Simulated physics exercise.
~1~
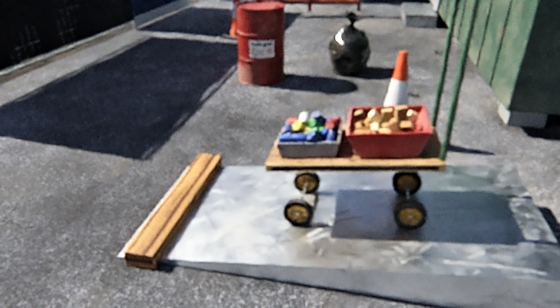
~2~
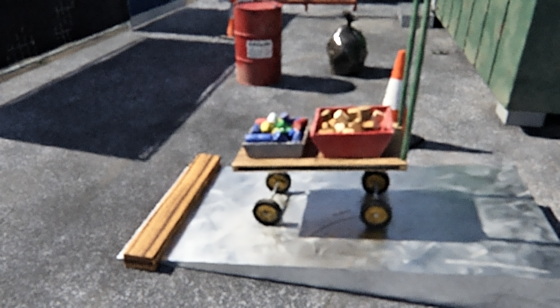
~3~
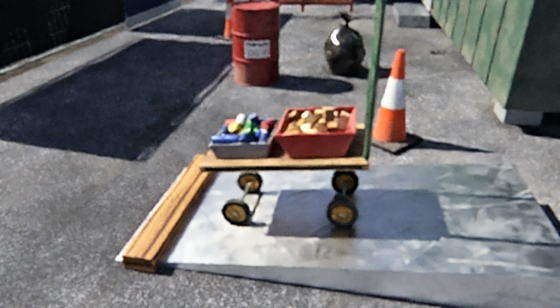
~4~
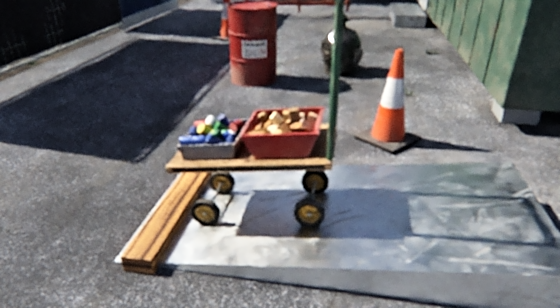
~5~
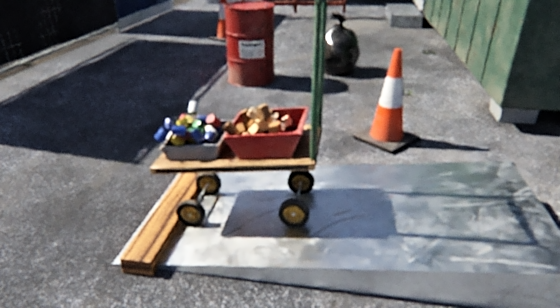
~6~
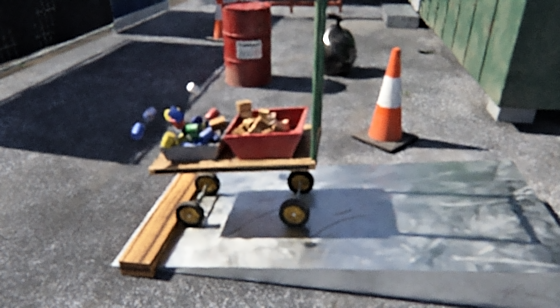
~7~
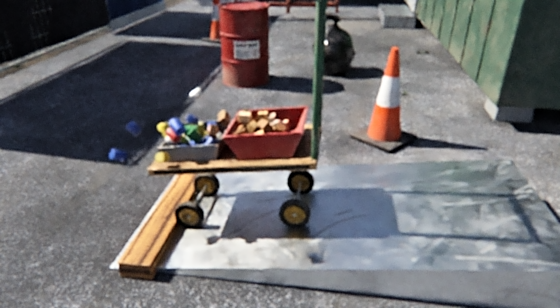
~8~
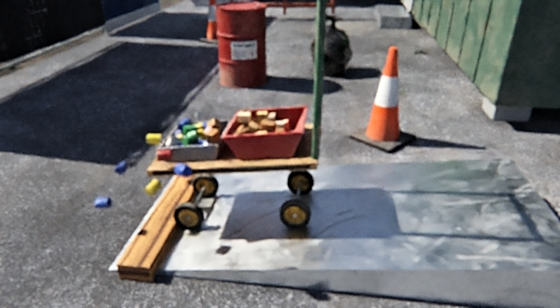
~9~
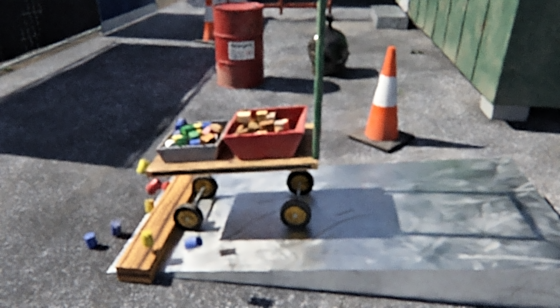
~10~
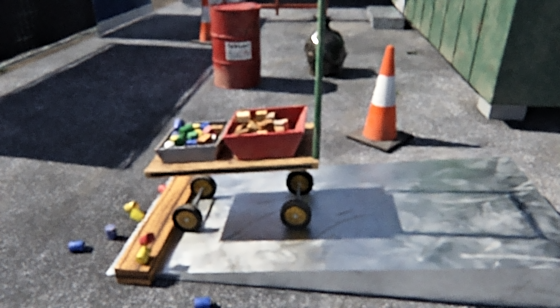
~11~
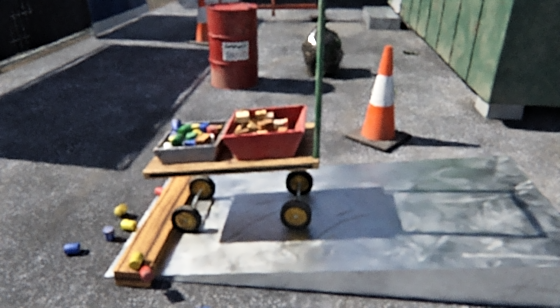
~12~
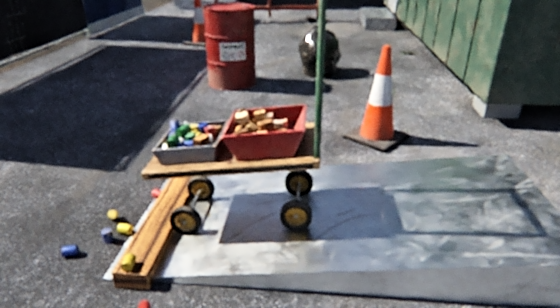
On a sloping metal ramp, a cart stops at a wooden kerb and small jars spill.
